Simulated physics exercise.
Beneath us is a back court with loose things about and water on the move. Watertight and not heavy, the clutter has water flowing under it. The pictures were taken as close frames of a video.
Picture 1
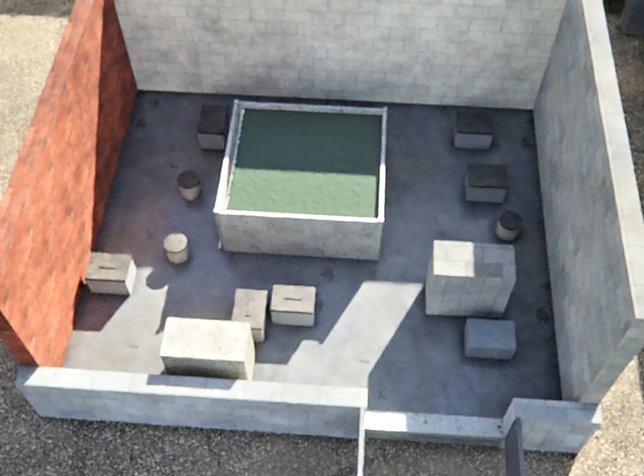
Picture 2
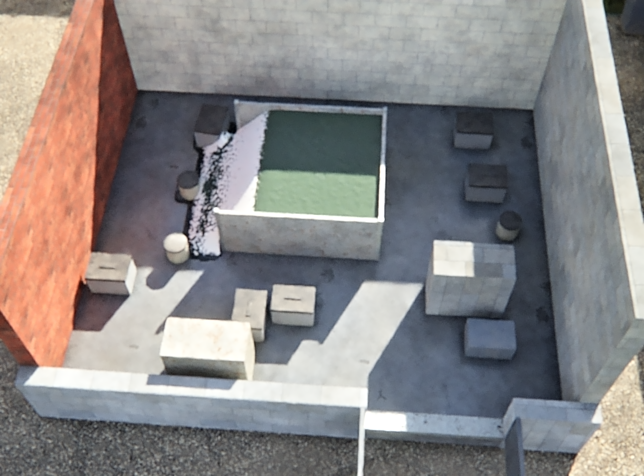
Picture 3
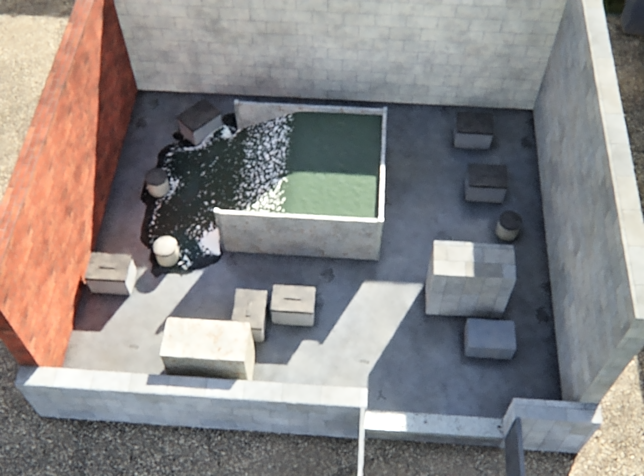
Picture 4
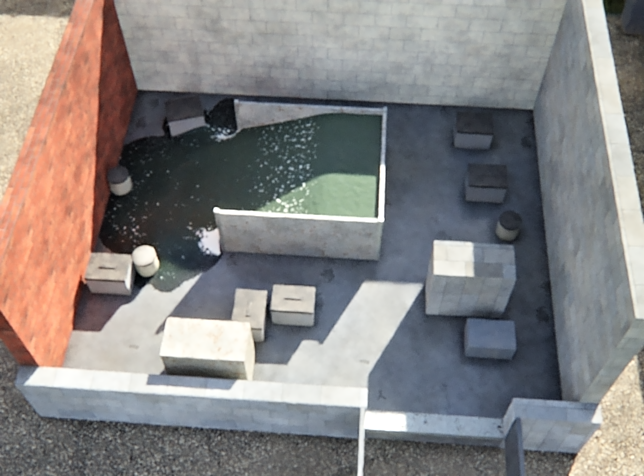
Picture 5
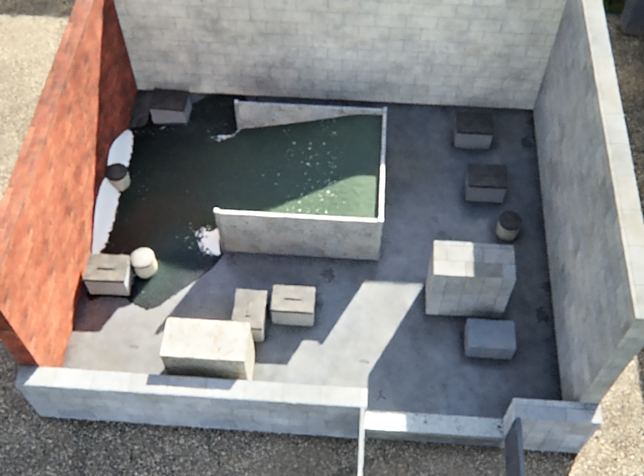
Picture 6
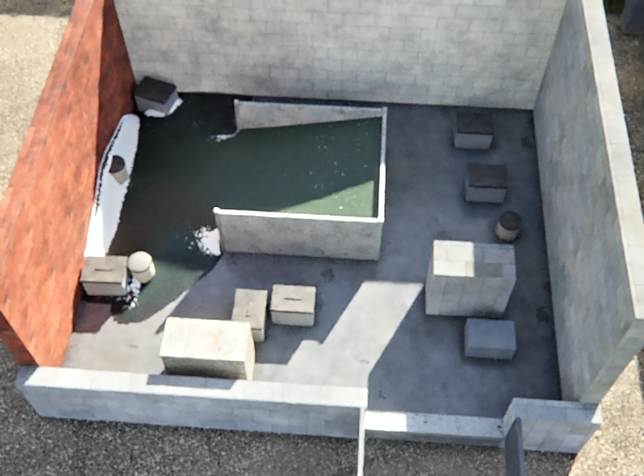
Dark green water burst from the left side of a raised tank and spread across the walled court to the red wall, pushing a box and two round tubs leftward while everything on the right stayed put.
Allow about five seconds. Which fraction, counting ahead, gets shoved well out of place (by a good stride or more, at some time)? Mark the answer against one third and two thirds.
Two thirds or more of them.
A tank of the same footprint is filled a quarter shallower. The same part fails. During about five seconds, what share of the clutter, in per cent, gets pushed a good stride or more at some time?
Roughly 70 per cent of them.
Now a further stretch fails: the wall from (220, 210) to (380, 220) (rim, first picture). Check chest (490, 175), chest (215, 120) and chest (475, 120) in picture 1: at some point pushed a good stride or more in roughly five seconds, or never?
Went past that, went past that, fell short.
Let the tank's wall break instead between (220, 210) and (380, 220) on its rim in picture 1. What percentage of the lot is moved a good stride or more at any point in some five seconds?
It comes out at roughly 80 per cent.
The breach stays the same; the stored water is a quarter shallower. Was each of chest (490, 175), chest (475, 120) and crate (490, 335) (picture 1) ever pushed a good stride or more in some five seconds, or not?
Respectively, never gets that far, gets that far, never gets that far.
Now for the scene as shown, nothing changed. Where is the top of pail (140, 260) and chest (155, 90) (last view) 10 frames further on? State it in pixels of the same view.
Near (151, 362) and (247, 103).
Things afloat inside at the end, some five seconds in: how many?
My count is 7.
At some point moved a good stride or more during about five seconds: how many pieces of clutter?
That adds up to 9.
A moment on, 3 of 10 are well off their spots; 3 afloat.
Next, 4 of 10 are well off their spots; 4 afloat.
Later, 6 of 10 are well off their spots; 4 afloat.
In the end, 9 of 10 are well off their spots, and 9 have been at some point; 7 afloat.
